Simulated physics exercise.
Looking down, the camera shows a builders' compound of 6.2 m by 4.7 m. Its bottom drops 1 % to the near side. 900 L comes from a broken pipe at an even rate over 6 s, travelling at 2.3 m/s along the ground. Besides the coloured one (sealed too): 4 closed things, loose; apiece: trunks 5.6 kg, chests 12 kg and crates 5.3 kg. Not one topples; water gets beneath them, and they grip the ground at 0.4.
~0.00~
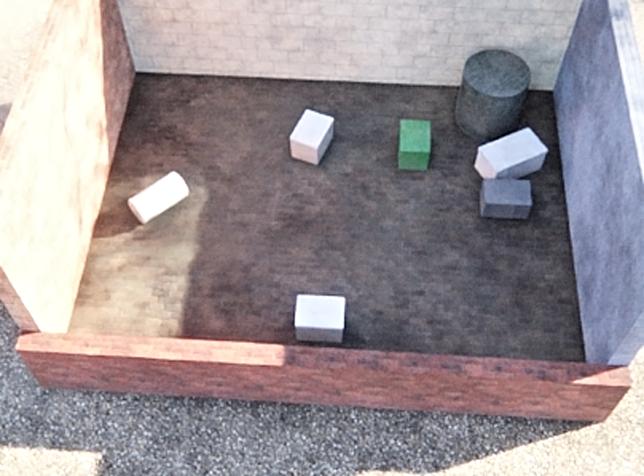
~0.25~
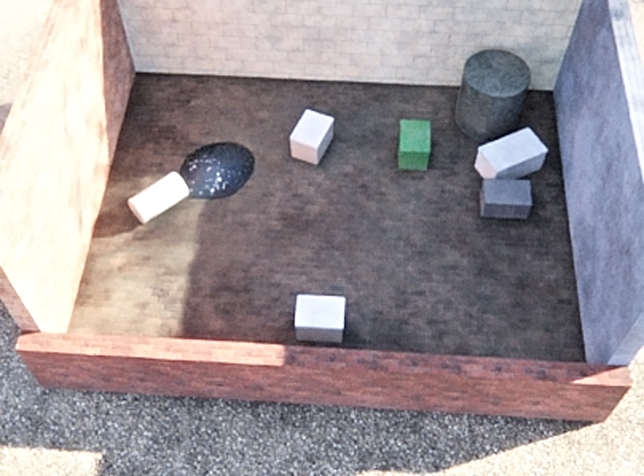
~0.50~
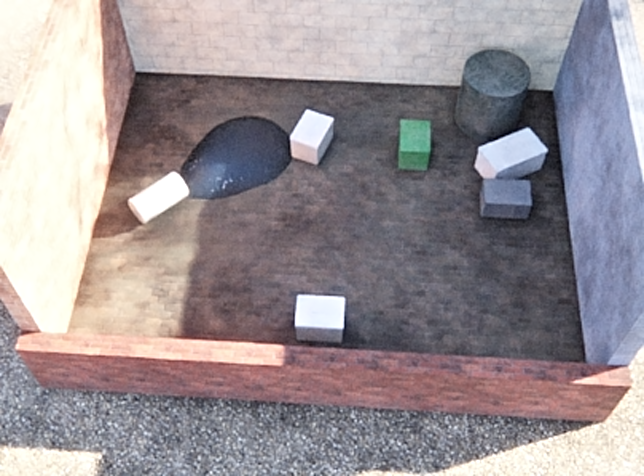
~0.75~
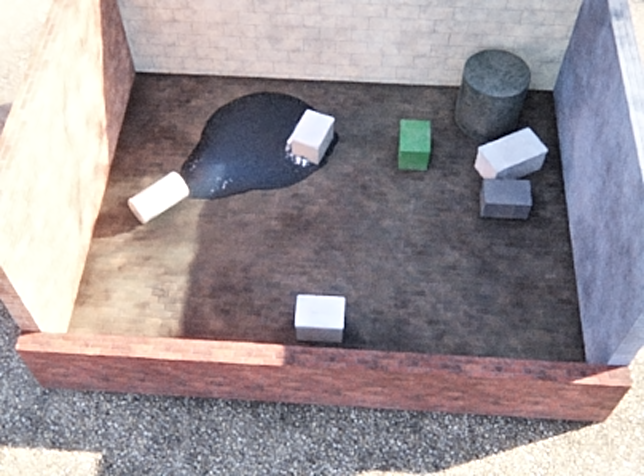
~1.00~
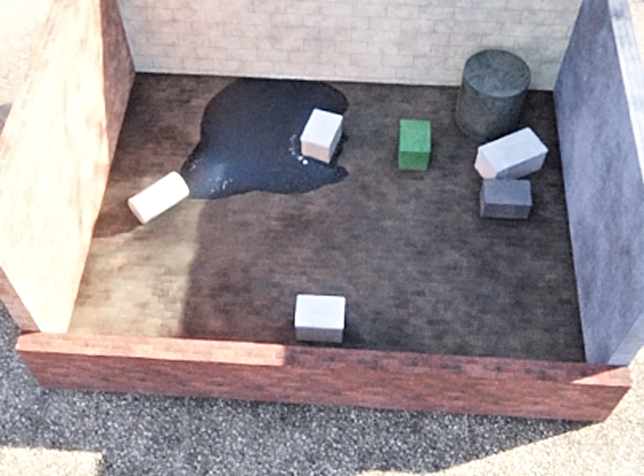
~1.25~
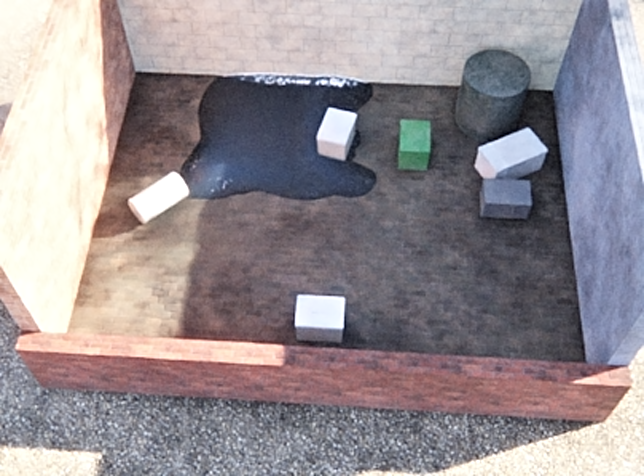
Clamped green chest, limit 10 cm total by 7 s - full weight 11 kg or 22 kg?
It is going to slide too far with both picks.
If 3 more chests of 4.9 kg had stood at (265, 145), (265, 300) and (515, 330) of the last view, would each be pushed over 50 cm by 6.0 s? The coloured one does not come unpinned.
In that order: More, short of it, under.
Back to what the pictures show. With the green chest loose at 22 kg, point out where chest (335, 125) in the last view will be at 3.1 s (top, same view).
Around (394, 118).
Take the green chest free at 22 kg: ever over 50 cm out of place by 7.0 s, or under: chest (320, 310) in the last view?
Result: Stays within.
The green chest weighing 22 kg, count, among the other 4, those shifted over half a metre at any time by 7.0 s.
Count: 3.
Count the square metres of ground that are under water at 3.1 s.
10.5 m2.
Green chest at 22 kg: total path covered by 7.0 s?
It covers some 100 cm altogether.
After 1.8 s the green chest would be 0 cm from its start with 11 kg and 0 cm from its start with 22 kg; 0 cm of water round it then.
After 3.1 s the green chest would be 30 cm from its start with 11 kg and 7 cm from its start with 22 kg; 3 cm of water round it then.
After 4.9 s the green chest would be 144 cm from its start with 11 kg and 19 cm from its start with 22 kg; 7 cm of water round it then.
After 7.0 s the green chest would be 302 cm from its start with 11 kg and 104 cm from its start with 22 kg; 5 cm of water round it then.
